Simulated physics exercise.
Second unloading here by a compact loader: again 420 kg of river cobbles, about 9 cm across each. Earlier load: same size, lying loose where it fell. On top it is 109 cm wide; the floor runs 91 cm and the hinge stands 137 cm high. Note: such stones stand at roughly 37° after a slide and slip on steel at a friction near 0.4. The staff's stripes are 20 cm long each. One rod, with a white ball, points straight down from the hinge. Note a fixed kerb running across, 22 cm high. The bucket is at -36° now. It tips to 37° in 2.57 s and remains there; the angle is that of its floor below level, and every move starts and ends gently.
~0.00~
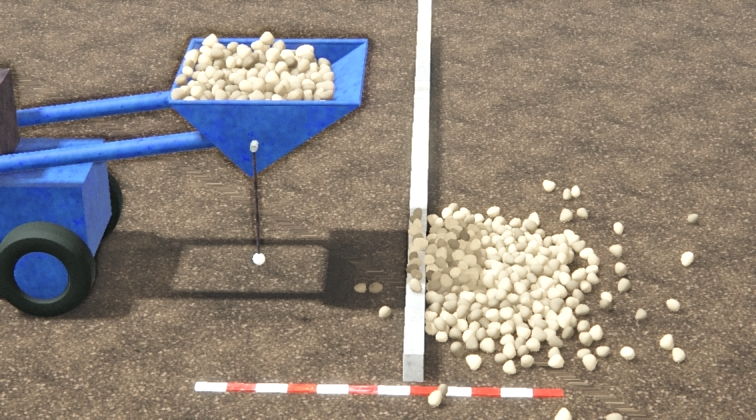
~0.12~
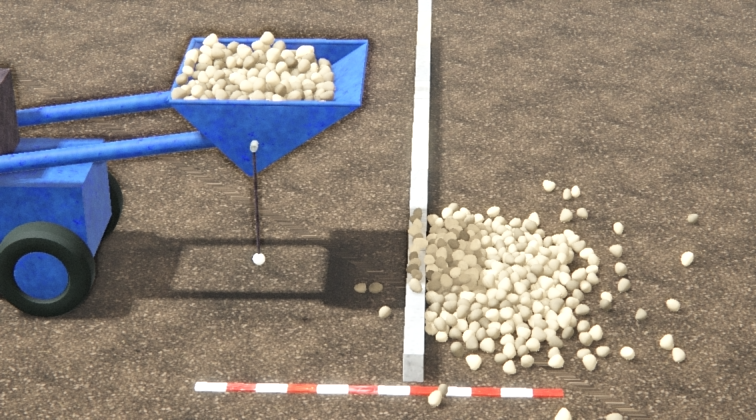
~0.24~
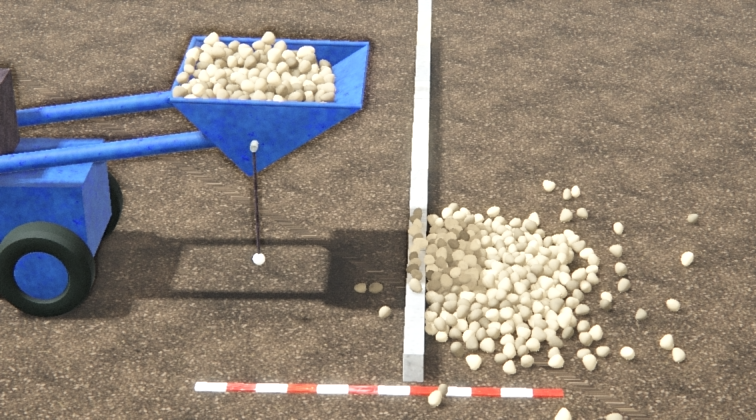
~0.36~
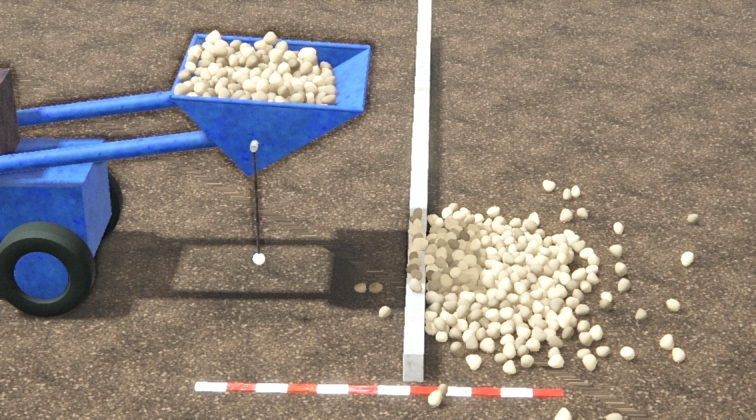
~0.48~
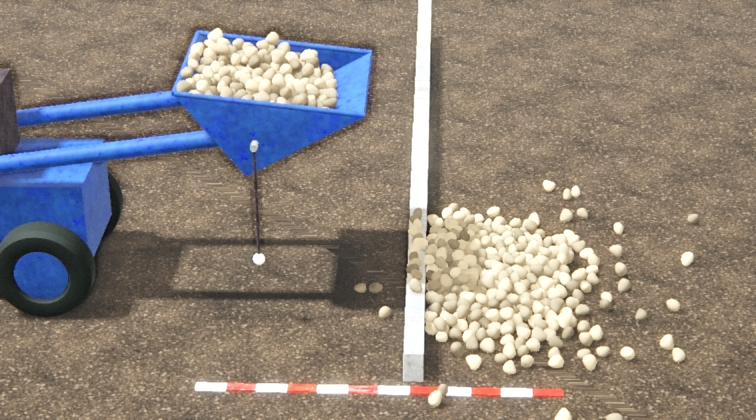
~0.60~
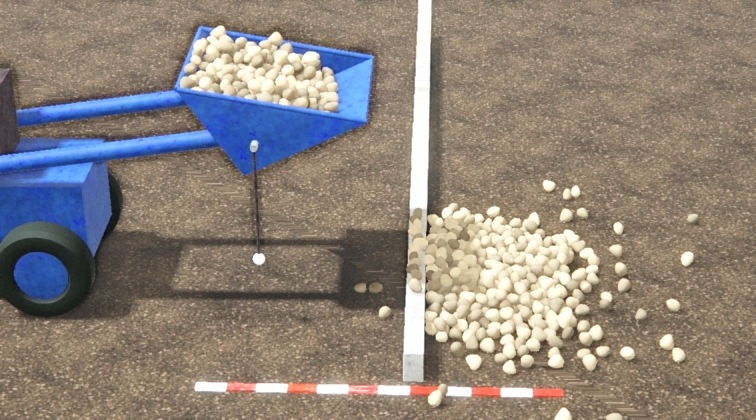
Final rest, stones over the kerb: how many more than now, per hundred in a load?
21 per hundred.
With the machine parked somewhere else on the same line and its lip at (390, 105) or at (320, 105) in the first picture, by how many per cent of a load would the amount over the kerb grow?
First place about 55 %, second about 0 %.
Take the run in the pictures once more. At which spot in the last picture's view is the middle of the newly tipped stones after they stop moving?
Centre at roughly (386, 268).
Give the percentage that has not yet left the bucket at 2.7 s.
Close to 15 in a hundred.
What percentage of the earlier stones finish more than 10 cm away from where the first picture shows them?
Around 5 in a hundred.
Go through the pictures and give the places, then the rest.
The bucket is at -36°, its lip at (360, 104); the top of the load is at (234, 55). The earlier load is highest near (416, 254), 27 cm above ground level, 4 % on this side of the kerb, 96 % over the kerb, in the first picture.
Lip at (360, 104), floor tilted -36°, highest stones at (235, 55); the stones move at 0.0 m/s on average, in the second picture.
Lip at (361, 107), floor tilted -34°, highest stones at (232, 54); the stones move at 0.1 m/s on average, in the third picture.
Lip at (363, 110), floor tilted -32°, highest stones at (230, 53); the stones move at 0.1 m/s on average, in the fourth picture.
Lip at (364, 115), floor tilted -29°, highest stones at (222, 48); the stones move at 0.1 m/s on average, in the fifth picture.
Lip at (366, 122), floor tilted -26°, highest stones at (217, 47); the stones move at 0.1 m/s on average, in the sixth picture.
After 1.9 s the floor is at 26°; in per cent of one load, 90 in the bucket, 14 on this side of the kerb, 96 over the kerb; the foremost stones are at (660, 284).
After 2.7 s the floor is at 37°; in per cent of one load, 13 in the bucket, 80 on this side of the kerb, 108 over the kerb; the foremost stones are at (660, 284).
After 3.0 s the floor is at 37°; in per cent of one load, 0 in the bucket, 84 on this side of the kerb, 116 over the kerb; the foremost stones are at (660, 284).
After 5.7 s the floor is at 37°; in per cent of one load, 0 in the bucket, 82 on this side of the kerb, 118 over the kerb; the foremost stones are at (660, 284). Net gain over the kerb, 21.
